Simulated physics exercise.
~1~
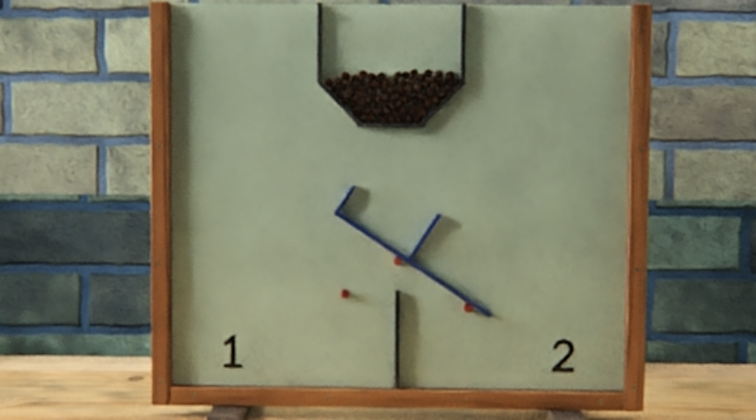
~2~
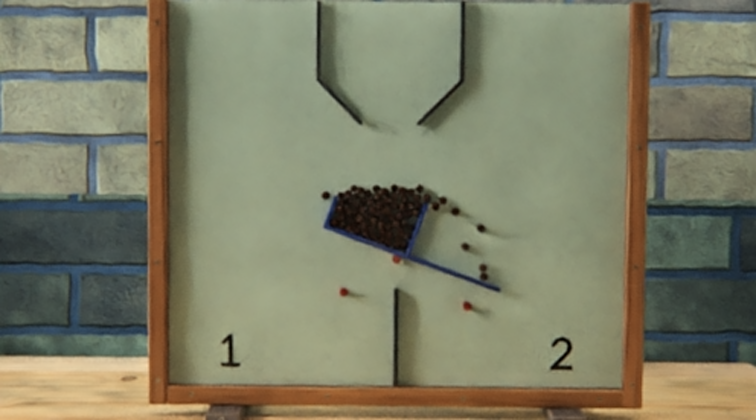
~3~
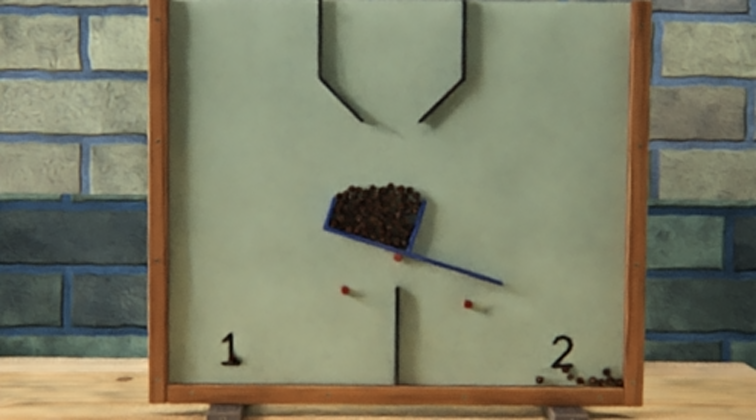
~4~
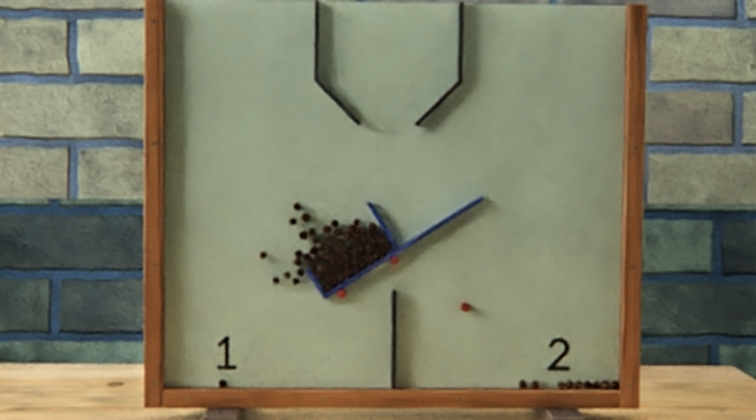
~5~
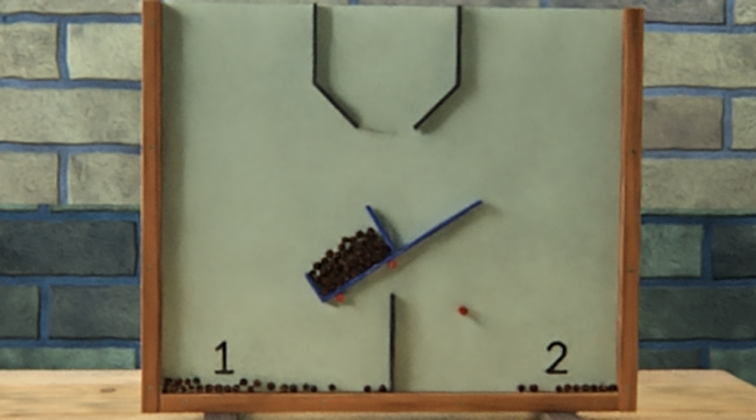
At first, a mass of dark beads fills the closed hopper above a blue seesaw tray that slopes down to the right. The hopper opens, and the beads drop into the tray's left compartment, turning it nearly level while a few spill off to the right. Those strays settle in bin two, and the tray holds its heaped load with the hopper empty. Then the tray tips down to the left, throwing some beads off that end. Finally, it rests against the left stop, with most beads still aboard, some in bin one and fewer in bin two.
